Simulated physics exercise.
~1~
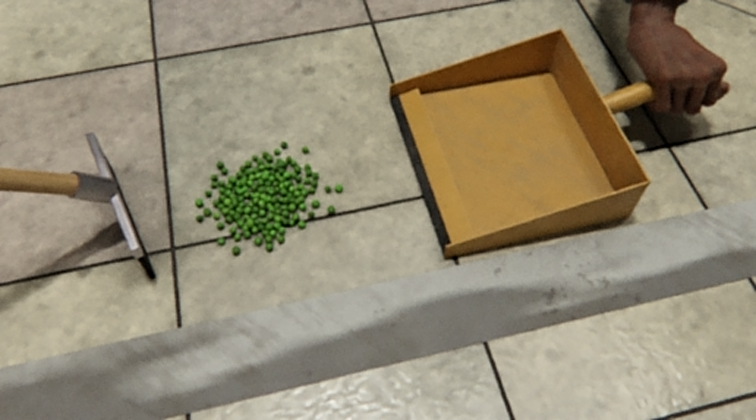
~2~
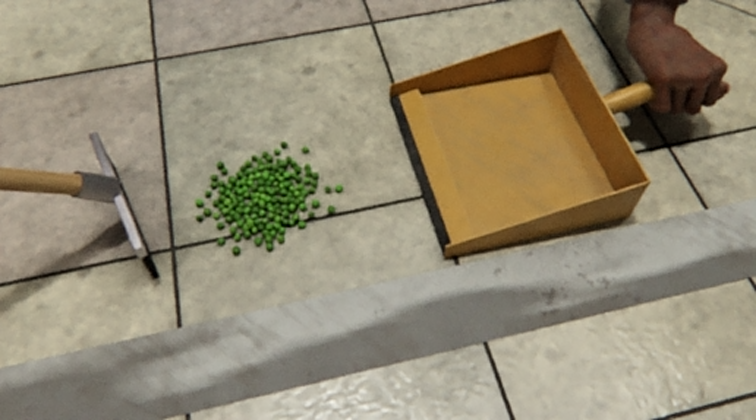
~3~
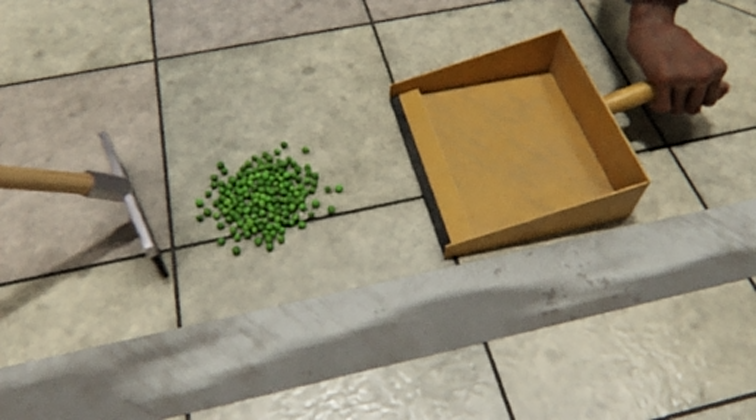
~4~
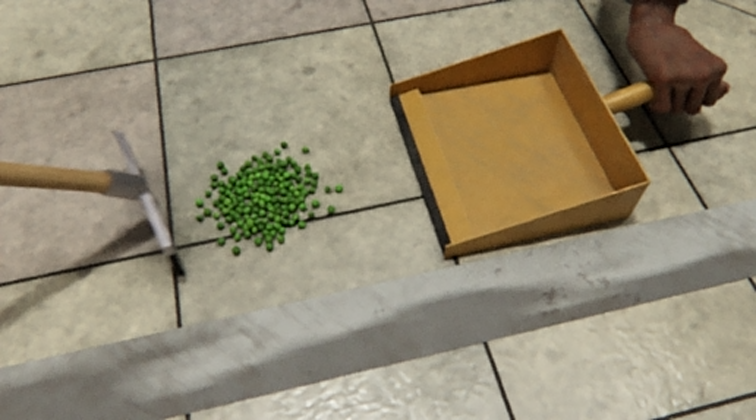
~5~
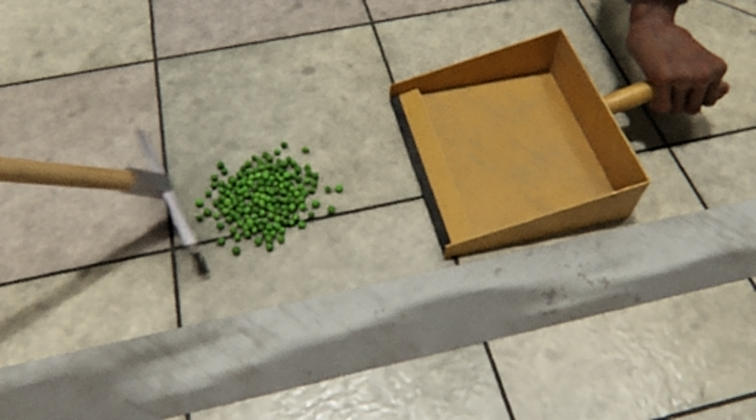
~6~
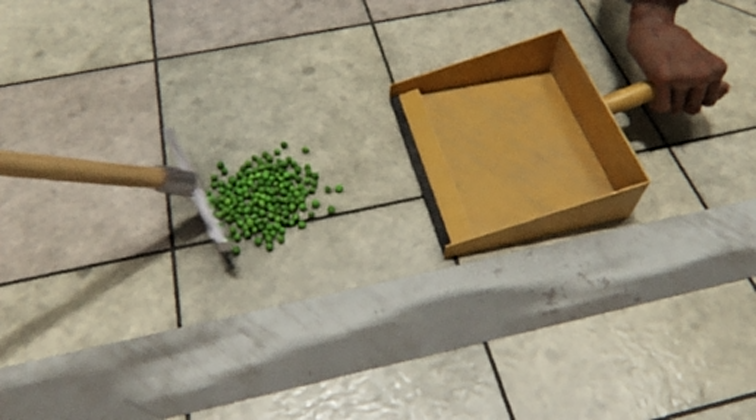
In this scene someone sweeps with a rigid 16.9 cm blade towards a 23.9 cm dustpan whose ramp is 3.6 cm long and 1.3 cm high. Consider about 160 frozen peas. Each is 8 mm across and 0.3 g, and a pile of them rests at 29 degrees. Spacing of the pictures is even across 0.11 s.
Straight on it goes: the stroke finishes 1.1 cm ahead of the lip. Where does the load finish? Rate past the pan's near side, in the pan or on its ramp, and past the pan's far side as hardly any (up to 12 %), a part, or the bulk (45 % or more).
Near side: Hardly any, pan: A part, far side: A part.
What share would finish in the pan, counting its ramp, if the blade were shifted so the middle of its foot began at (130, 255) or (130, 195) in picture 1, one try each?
Estimates: 15 percent and 30 percent.
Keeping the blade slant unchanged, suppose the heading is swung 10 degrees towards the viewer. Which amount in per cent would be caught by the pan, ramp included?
15 %.
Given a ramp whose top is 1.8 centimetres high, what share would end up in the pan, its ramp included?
25 %.
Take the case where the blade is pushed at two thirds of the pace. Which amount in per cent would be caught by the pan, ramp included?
Share: Close to 15 %.
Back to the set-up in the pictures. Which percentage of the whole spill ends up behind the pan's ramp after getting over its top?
Around 25 percent.
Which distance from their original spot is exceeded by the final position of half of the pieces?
Somewhere around 22 centimetres.
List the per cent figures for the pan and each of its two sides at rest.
Near: 5; pan: 30; far: 20 (percent).
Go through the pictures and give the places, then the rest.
The first frame shows blade from (137, 252) to (94, 142), moved 0.0 cm, 0 of the pieces shifted so far; middle of the pieces at (263, 197); pan at (517, 151).
The second frame shows blade from (141, 251) to (97, 142), moved 0.4 cm, 0 of the pieces shifted so far; middle of the pieces at (263, 197).
The third frame shows blade from (151, 251) to (106, 141), moved 1.4 cm, 0 of the pieces shifted so far; middle of the pieces at (263, 197).
The fourth frame shows blade from (169, 249) to (122, 140), moved 3.1 cm, 0 of the pieces shifted so far; middle of the pieces at (263, 197).
The fifth frame shows blade from (192, 247) to (143, 138), moved 5.5 cm, 0 of the pieces shifted so far; middle of the pieces at (263, 197).
The sixth frame shows blade from (223, 245) to (171, 137), moved 8.5 cm, 4 of the pieces shifted so far; middle of the pieces at (263, 197); pan at (517, 151).
Then, 0.10 s after the last picture, middle of the blade 12 cm from the lip; 0 % over the lip, far side 5 %, near side 0 %.
Then, 0.16 s after the last picture, middle of the blade 5 cm from the lip; 0 % over the lip, far side 5 %, near side 0 %.
Then, 0.36 s after the last picture, middle of the blade 3 cm from the lip; 40 % over the lip, far side 20 %, near side 5 %.
In the end, near side 5 %, pan 30 %, far side 20 %, in front of the lip or behind the blade 50 %.
